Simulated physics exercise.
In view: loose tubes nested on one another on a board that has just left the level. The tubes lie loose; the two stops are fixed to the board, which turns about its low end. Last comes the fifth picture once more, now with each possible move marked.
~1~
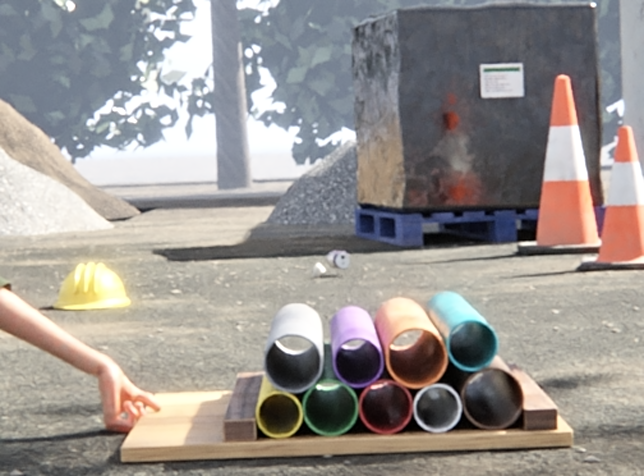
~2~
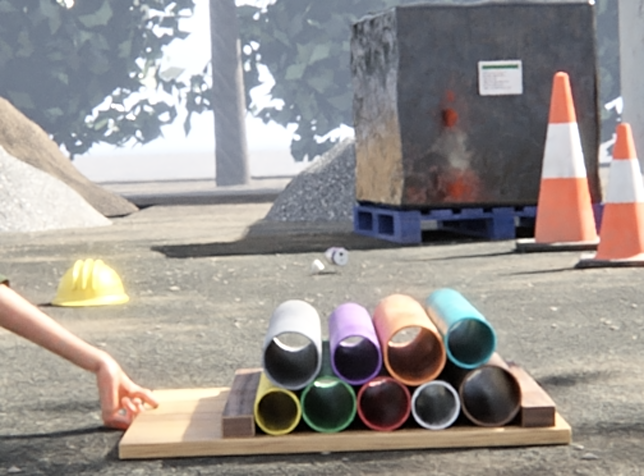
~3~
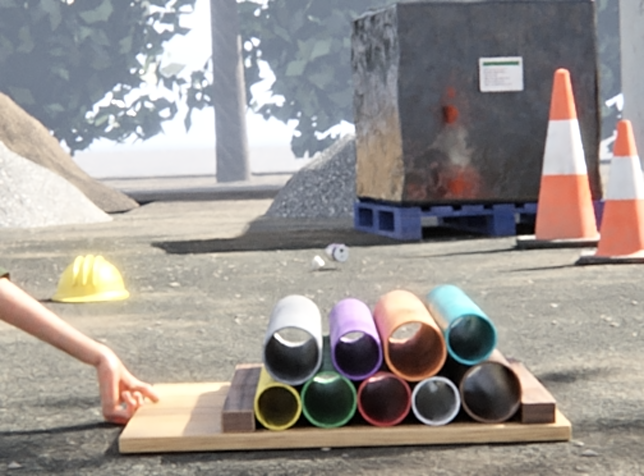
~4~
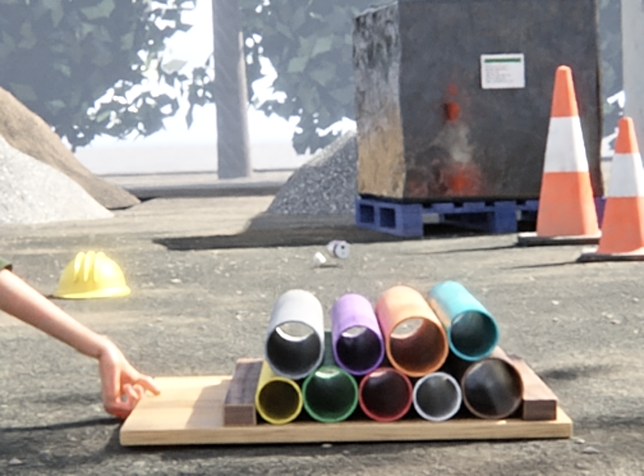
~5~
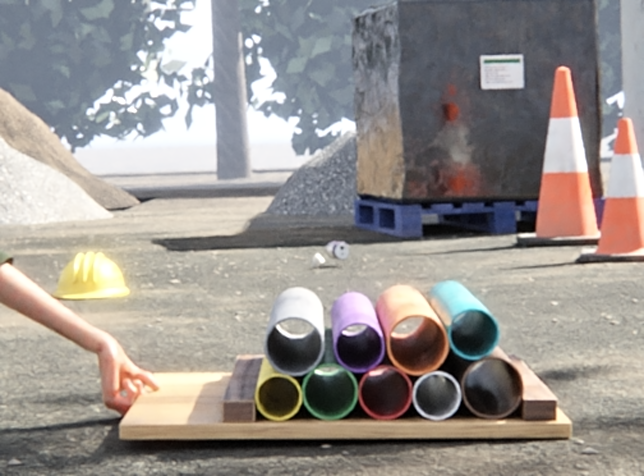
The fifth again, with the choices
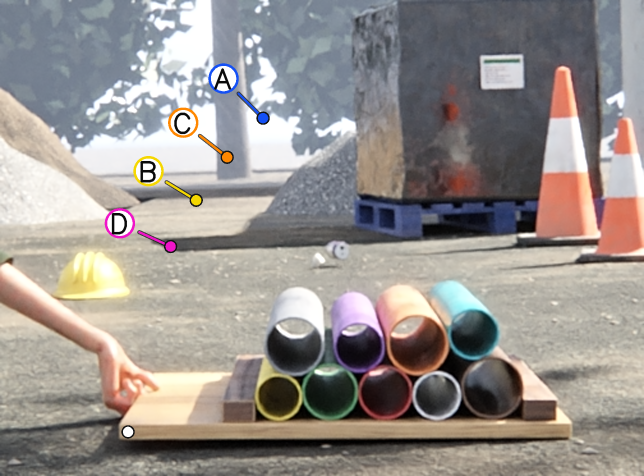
Colourful tubes stacked in two rows on a wooden board, barely shifting as a hand holds the board's left end outdoors.
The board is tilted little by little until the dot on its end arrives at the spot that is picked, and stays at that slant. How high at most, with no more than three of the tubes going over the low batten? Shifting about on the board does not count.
Lift it to B and no more.
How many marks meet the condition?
Two of them.
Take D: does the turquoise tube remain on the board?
The turquoise tube: No.
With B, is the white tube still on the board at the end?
Yes.
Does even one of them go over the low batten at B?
At B: Yes.
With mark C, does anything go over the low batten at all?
Yes.
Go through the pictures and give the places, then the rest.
Red tube (386, 406); white tube (437, 408); brown tube (493, 399), in the first frame.
Brown tube (491, 396); purple tube (357, 359), in the second frame.
Board (342, 400); turquoise tube (471, 338), in the third frame.
Board (343, 395); yellow tube (279, 400); green tube (330, 394), in the fourth frame.
Board (342, 393); yellow tube (279, 397); green tube (330, 392), in the fifth frame.
On the marked copy, A at (263, 118); B at (196, 200); C at (227, 157); D at (171, 246); the white dot at (128, 432).
Taking B. A third of the way, board at 19°.
Two thirds of the way, board at 33°.
When it is over, board at 33°, three over the low batten (purple, orange, turquoise).
As for the rest, A four over the low batten (purple, orange, turquoise, grey); C four over the low batten (purple, orange, turquoise, grey); D two over the low batten (orange, turquoise).
